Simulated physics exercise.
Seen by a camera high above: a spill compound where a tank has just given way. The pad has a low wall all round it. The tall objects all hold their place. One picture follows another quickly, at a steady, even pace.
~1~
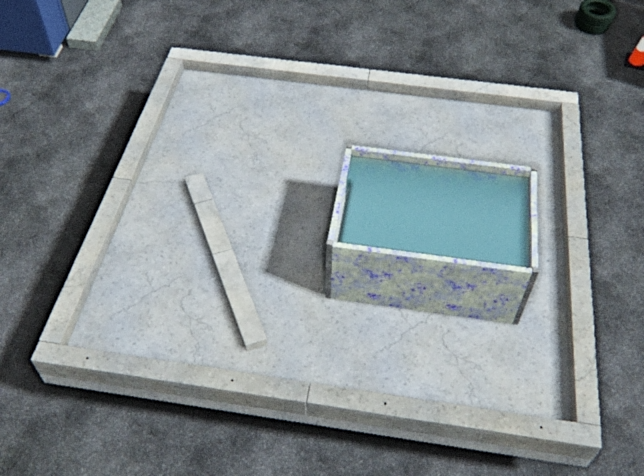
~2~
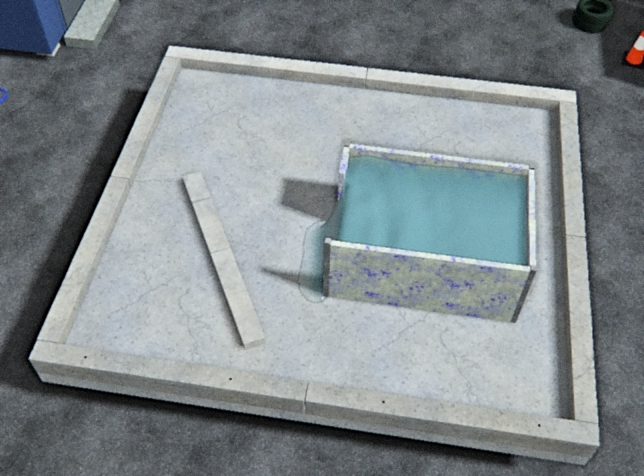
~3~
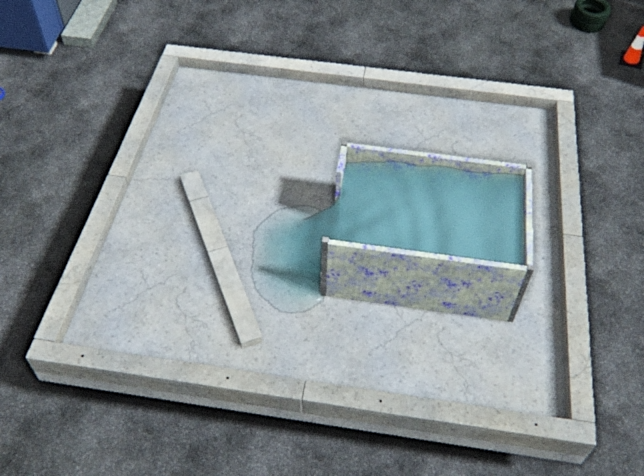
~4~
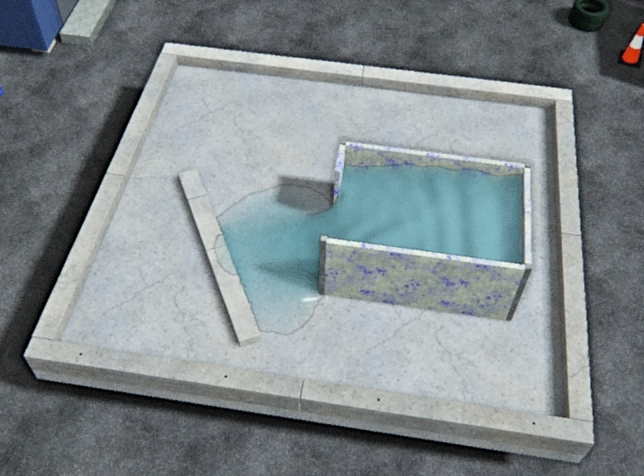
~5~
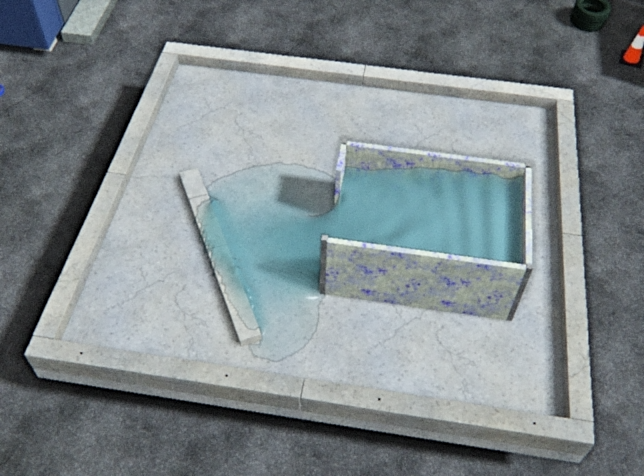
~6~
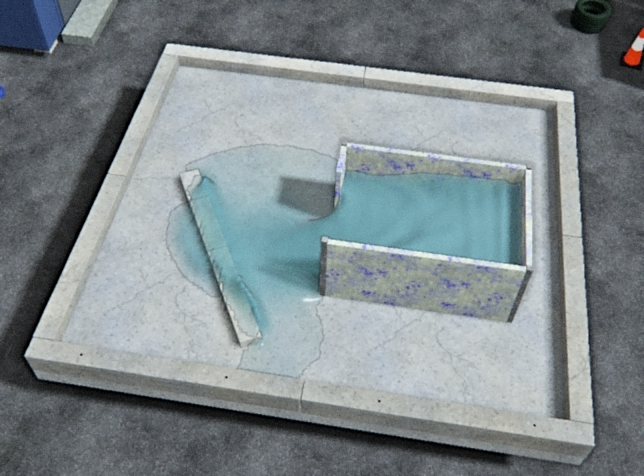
Teal water pours through a gap in the left side of an open tank on a low-walled pad, spreads left to a slanted barrier, then fans out around its ends and onto the far side as the tank's level lowers.
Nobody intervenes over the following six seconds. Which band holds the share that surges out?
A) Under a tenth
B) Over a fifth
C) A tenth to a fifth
A tenth to a fifth.
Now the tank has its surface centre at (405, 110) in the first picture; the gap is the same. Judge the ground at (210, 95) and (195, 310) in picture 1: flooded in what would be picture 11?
Taking the points as listed, the first is submerged and the second left unsoaked.
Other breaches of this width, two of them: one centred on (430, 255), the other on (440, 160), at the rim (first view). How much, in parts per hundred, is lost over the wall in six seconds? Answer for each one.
Results in order: 34% and 20%.
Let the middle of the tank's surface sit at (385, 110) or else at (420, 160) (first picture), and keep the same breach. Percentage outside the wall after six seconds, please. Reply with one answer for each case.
Taking them in turn, it comes to about 22 per cent and then about 18 per cent.
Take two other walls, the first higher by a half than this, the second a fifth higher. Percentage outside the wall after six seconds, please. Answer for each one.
2 % then 6 %.
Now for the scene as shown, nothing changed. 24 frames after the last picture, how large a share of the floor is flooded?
That's roughly 80 per cent.
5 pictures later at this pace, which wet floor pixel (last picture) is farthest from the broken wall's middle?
The front tops out at about (171, 89).
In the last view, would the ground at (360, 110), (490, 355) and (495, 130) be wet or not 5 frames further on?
First spot high and dry, second spot high and dry, third spot high and dry.
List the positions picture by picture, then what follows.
The first frame shows still water in the open tank at (435, 210).
In the second frame, the front is at (319, 298), out from the gap at (337, 240).
In the third frame, water pours out at (334, 242) and has run to (266, 229).
In the fourth frame, water pours out at (332, 243) and has run to (222, 221).
In the fifth frame, water pours out at (333, 243) and has run to (208, 192).
In the sixth frame, the front is at (194, 167), out from the gap at (333, 245).
A moment on, water covers 30 % of the floor; the low wall has let 0 % over.
Next, water covers 40 % of the floor; the low wall has let 0 % over.
Then, water covers 50 % of the floor; the low wall has let 6 % over.
Later, water covers 70 % of the floor; the low wall has let 12 % over.
In the end, water covers 80 % of the floor; the low wall has let 12 % over.
